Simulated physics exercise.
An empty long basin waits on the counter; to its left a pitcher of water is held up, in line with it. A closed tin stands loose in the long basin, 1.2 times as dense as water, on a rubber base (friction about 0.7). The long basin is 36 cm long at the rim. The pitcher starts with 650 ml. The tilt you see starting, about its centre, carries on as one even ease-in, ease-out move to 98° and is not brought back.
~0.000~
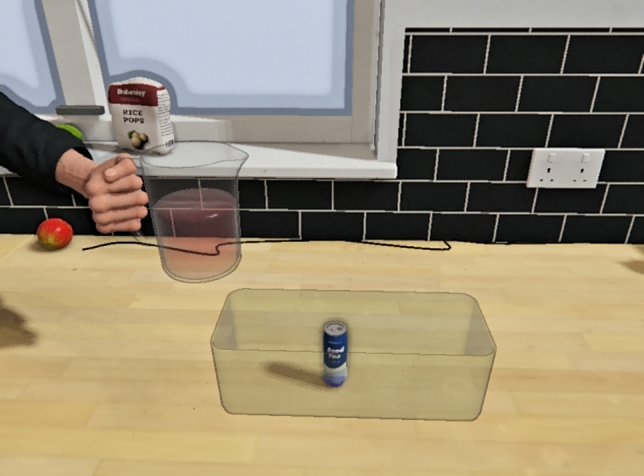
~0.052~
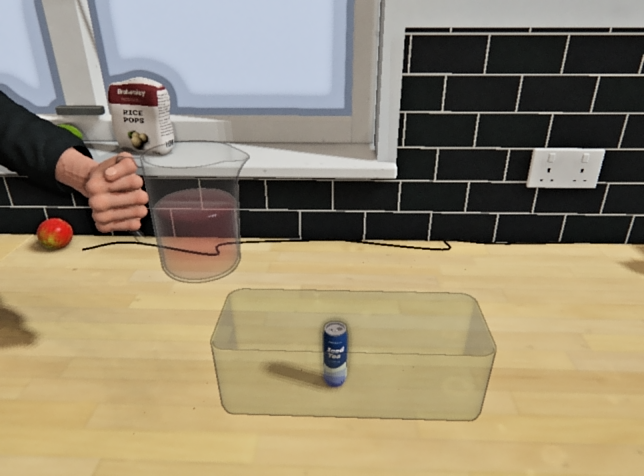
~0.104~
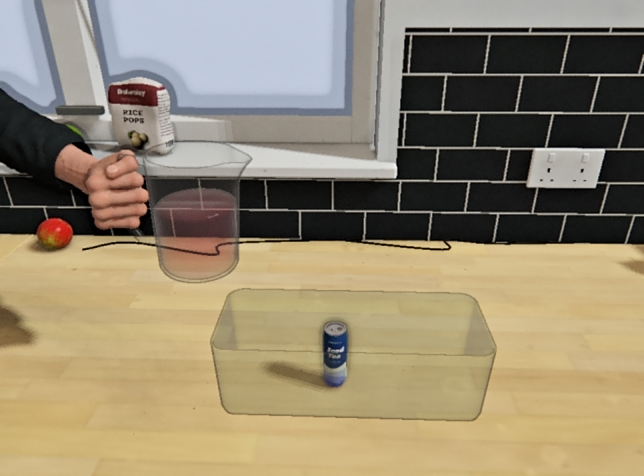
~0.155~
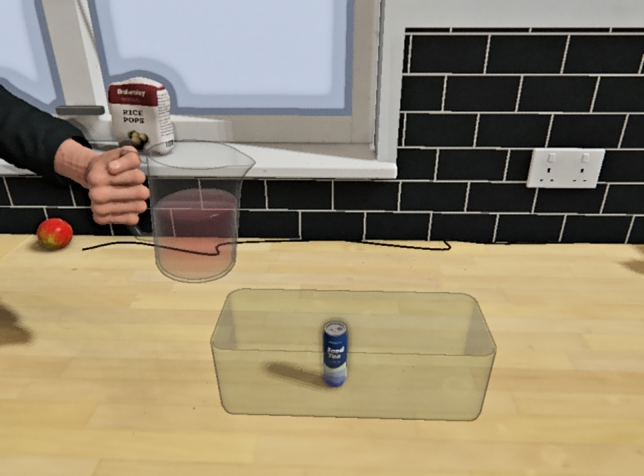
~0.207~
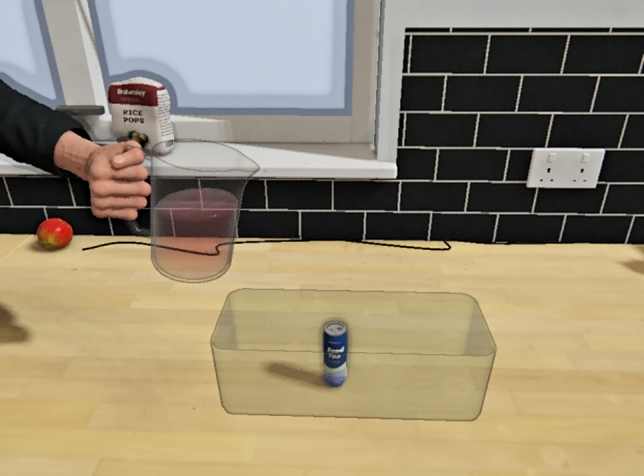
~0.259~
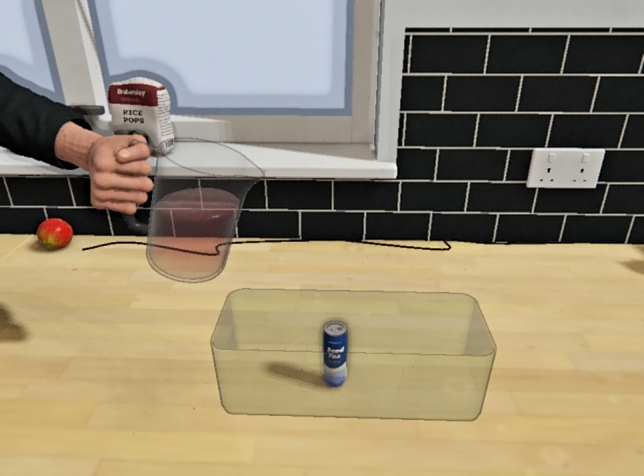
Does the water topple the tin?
It topples.
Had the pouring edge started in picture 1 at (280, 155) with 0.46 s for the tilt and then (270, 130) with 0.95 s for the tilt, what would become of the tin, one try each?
First it keeps standing; then it keeps standing.
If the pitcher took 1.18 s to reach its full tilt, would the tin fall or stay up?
Then it falls.
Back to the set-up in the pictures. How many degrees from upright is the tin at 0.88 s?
About 0°.
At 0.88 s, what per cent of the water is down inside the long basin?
Near 24 in a hundred.
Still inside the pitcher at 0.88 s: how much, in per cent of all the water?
Near 50 in a hundred.
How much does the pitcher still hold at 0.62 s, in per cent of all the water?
About 96 per cent.
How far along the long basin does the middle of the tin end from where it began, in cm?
Some 11.0 cm.
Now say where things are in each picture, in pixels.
The first frame shows tilt 0°; pouring edge (248, 156); surface from (157, 201) to (236, 201); the long basin's rim runs from (220, 317) to (485, 323); the tin's top is at (335, 331).
The second frame shows tilt 1°; pouring edge (249, 156); surface from (157, 201) to (236, 201).
The third frame shows tilt 3°; pouring edge (252, 159); surface from (158, 201) to (236, 201).
The fourth frame shows tilt 6°; pouring edge (255, 162); surface from (158, 201) to (237, 201).
The fifth frame shows tilt 11°; pouring edge (260, 168); surface from (157, 201) to (238, 202).
The sixth frame shows tilt 17°; pouring edge (265, 175); surface from (157, 203) to (240, 202).
After 0.62 s the tilt is 71° and 97 per cent is still to pour; the tin stands where it began.
After 0.88 s the tilt is 97° and 51 per cent is still to pour; the tin stands where it began.
After 1.15 s the tilt is 98° and 14 per cent is still to pour; the tin leans 23°.
After 1.45 s the tilt is 98° and 2 per cent is still to pour; the tin lies on its side.
In the end the tin lies on its side.
